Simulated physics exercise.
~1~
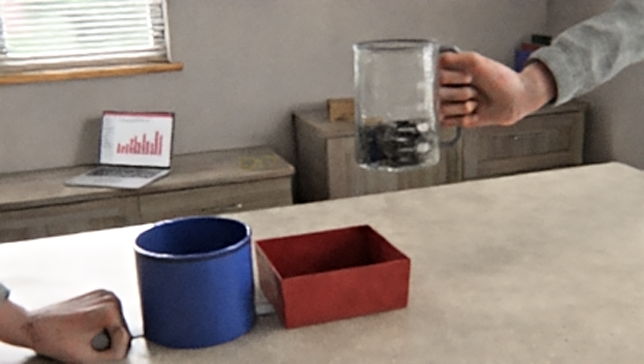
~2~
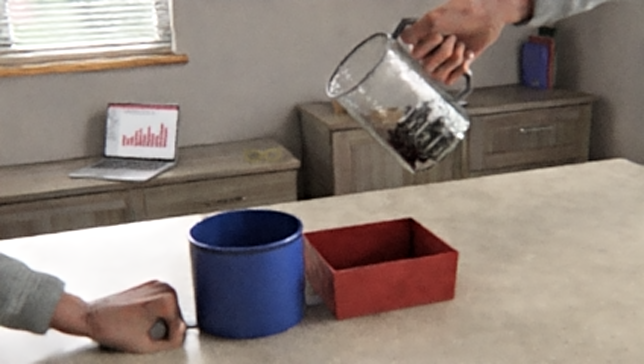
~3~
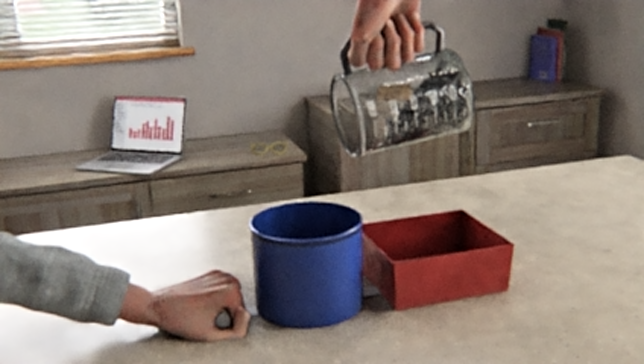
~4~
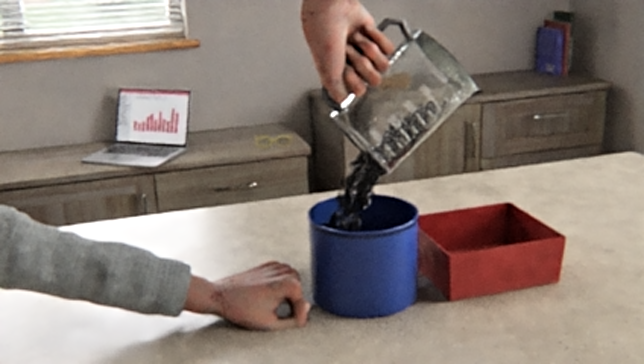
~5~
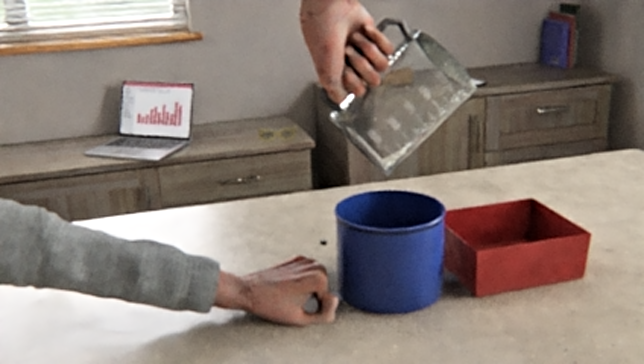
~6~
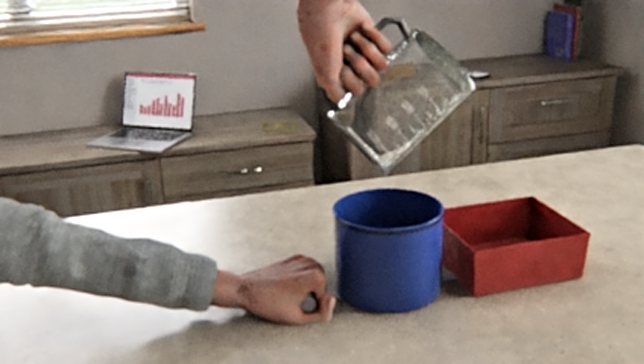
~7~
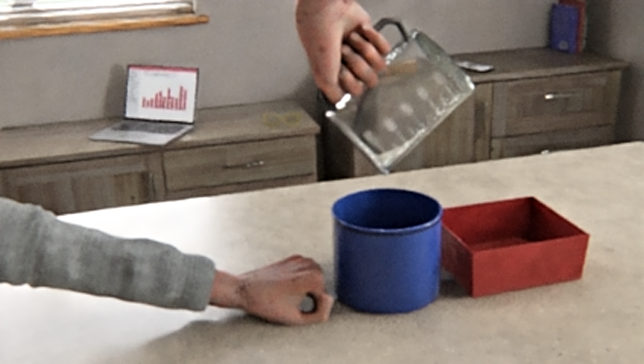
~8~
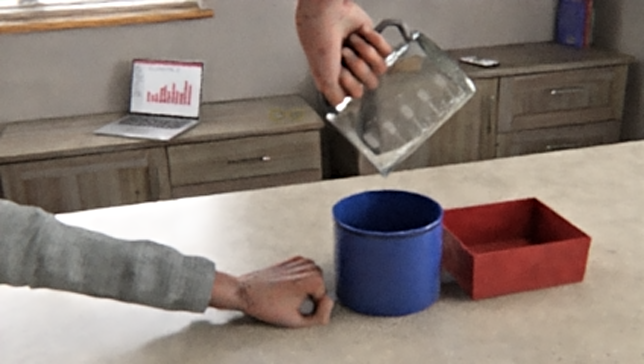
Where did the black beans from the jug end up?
They went into the blue pot. The red tin got no real share of them, and no real share ended up outside the containers.
